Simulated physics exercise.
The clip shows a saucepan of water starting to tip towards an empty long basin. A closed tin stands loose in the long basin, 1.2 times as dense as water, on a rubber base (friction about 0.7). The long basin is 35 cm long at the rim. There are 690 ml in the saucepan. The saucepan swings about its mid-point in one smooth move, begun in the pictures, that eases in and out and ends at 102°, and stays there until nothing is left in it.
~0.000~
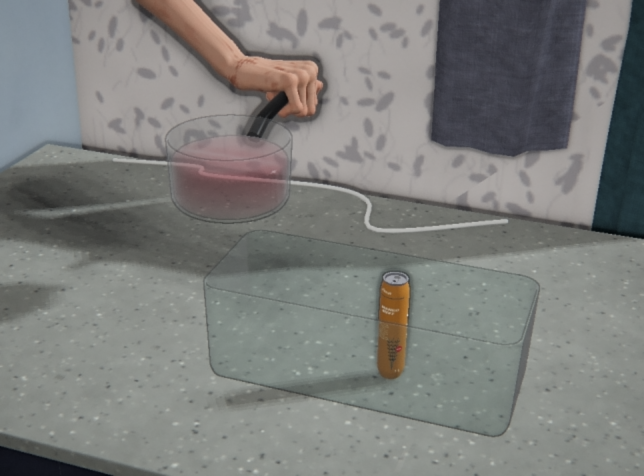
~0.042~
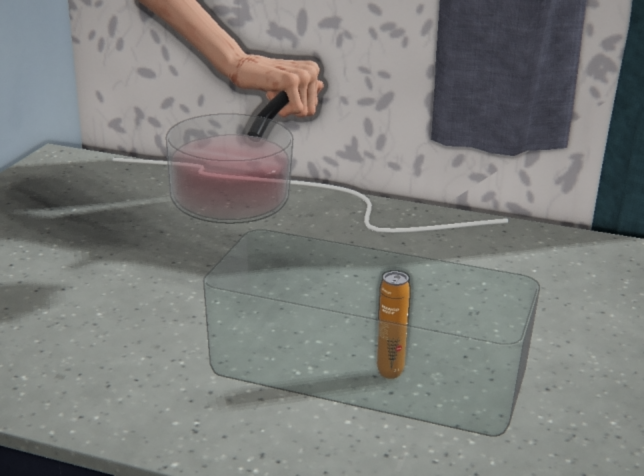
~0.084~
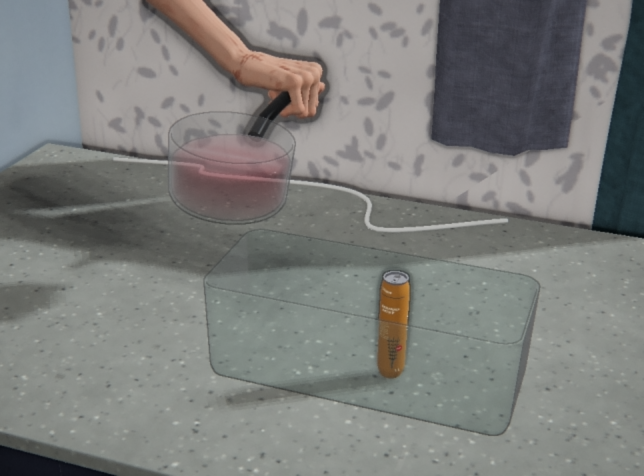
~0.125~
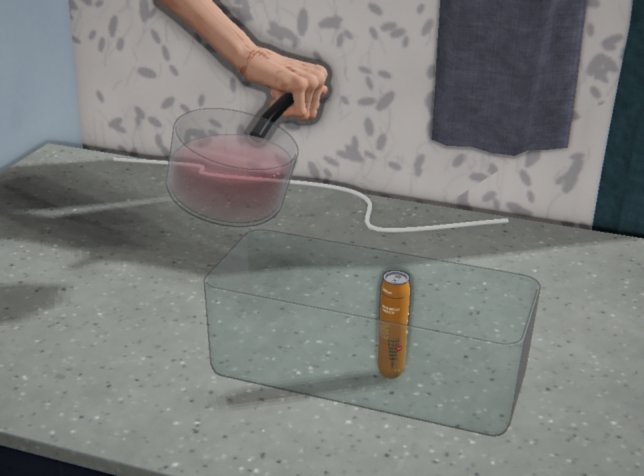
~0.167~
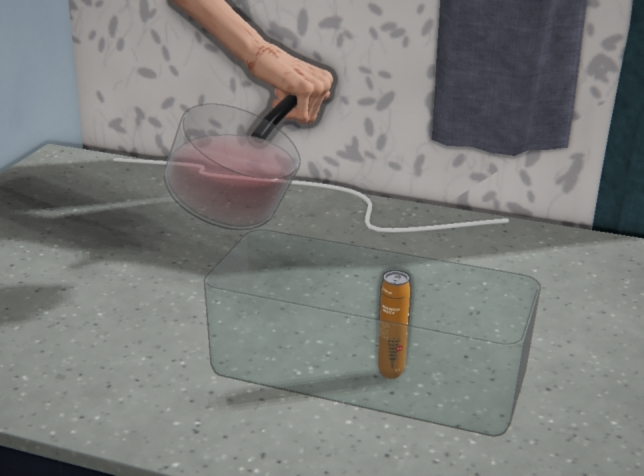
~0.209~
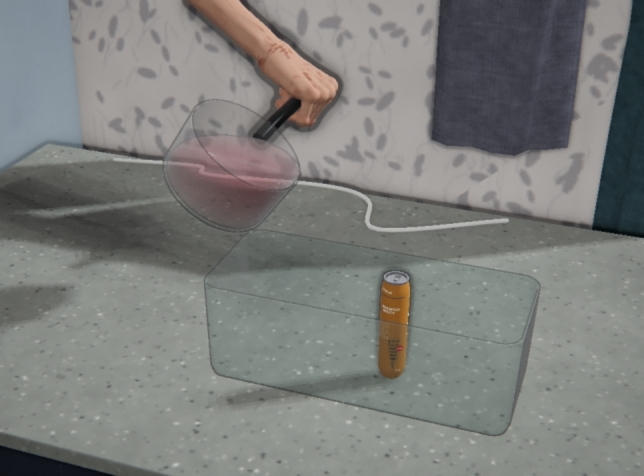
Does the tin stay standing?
It stays up.
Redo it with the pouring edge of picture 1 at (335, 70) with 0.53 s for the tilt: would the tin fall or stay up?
Then it falls.
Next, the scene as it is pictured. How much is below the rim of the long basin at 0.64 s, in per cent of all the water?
About 86 per cent.
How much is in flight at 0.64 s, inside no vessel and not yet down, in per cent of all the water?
Near 5 in a hundred.
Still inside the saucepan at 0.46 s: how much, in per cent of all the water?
Some 32 per cent.
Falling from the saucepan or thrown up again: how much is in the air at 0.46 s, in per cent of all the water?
About 38 per cent.
Then, 0.46 s in, the tilt is 97° and 31 per cent is still to pour; the tin stands where it began.
Then, 0.64 s in, the tilt is 102° and 8 per cent is still to pour; the tin stands where it began.
Then, 0.82 s in, the tilt is 102° and 1 per cent is still to pour; the tin stands where it began.
Then, 1.03 s in, the tilt is 102° and 0 per cent is still to pour; the tin stands where it began.
Finally, the tin stands where it began.
